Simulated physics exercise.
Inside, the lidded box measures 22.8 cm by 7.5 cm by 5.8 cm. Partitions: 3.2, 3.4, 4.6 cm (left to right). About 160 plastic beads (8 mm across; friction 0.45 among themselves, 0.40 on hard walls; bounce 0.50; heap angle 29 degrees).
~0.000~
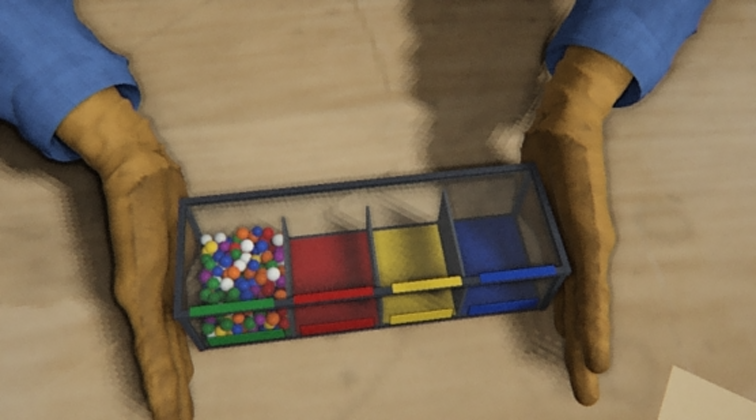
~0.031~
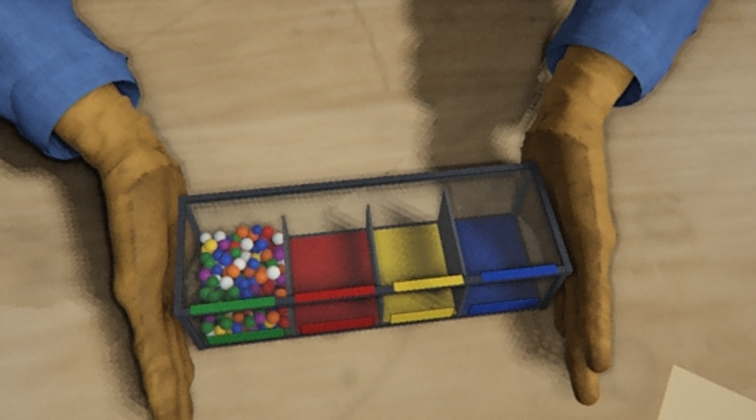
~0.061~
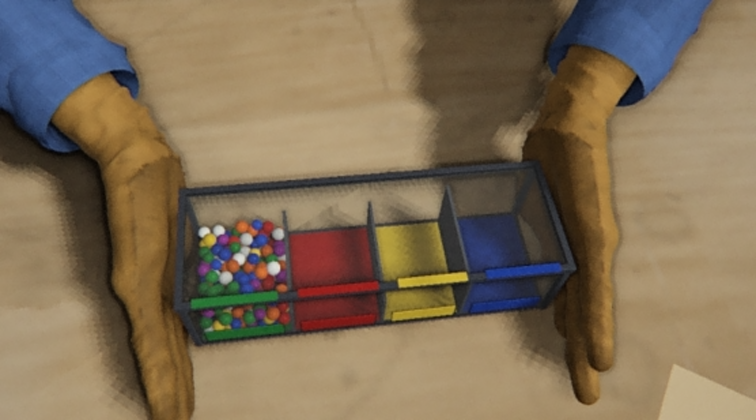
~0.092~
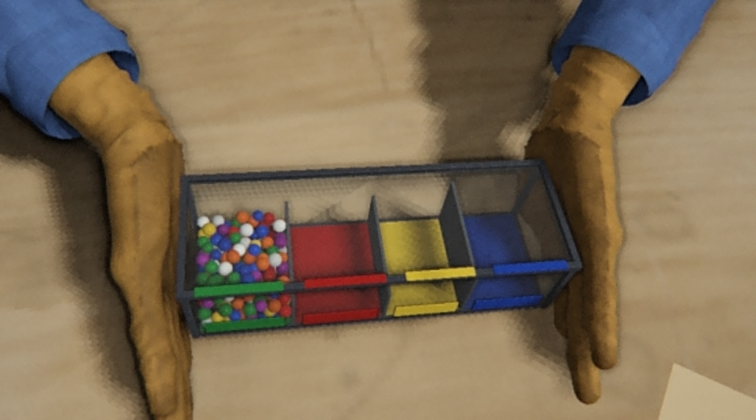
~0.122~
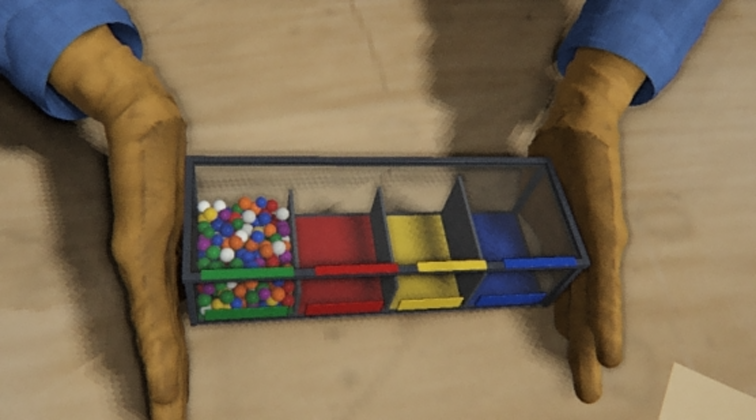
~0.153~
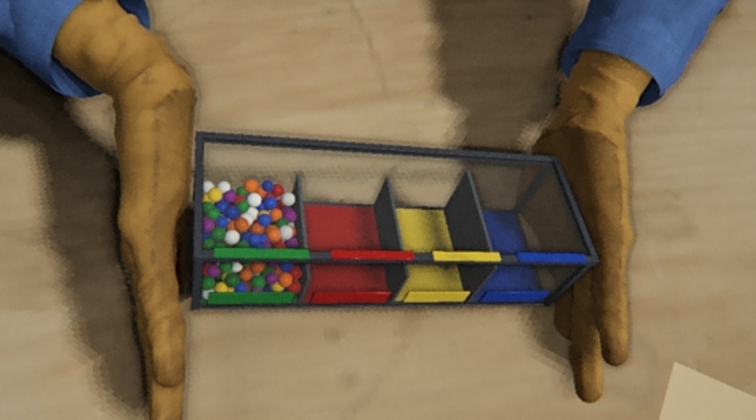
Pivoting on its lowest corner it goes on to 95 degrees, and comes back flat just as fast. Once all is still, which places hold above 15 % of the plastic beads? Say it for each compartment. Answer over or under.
Red under, blue over, green under, yellow over.
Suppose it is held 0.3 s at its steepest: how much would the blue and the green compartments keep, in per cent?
Then: Blue 70, green 0.
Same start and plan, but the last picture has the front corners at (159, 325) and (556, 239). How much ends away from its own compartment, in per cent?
In that case some 0 per cent.
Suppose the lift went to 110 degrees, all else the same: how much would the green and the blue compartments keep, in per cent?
Then: Green 0, blue 60.
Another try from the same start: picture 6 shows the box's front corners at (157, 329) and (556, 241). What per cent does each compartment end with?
Red 0; blue 0; green 100; yellow 0.
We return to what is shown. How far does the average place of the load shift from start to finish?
Roughly 14.0 cm.
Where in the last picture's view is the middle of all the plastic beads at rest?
Around (439, 253).
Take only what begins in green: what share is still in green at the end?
About 0 per cent.
After 0.69 s, tilt 95 degrees; red 30 %, blue 5 %, green 55 %, yellow 10 %.
After 1.05 s, tilt 42 degrees; red 10 %, blue 45 %, yellow 45 %.
After 1.51 s, tilt 0 degrees; red 10 %, blue 45 %, yellow 45 %.
At rest (2.2 s), red 10 %, blue 45 %, green 0 %, yellow 45 %.
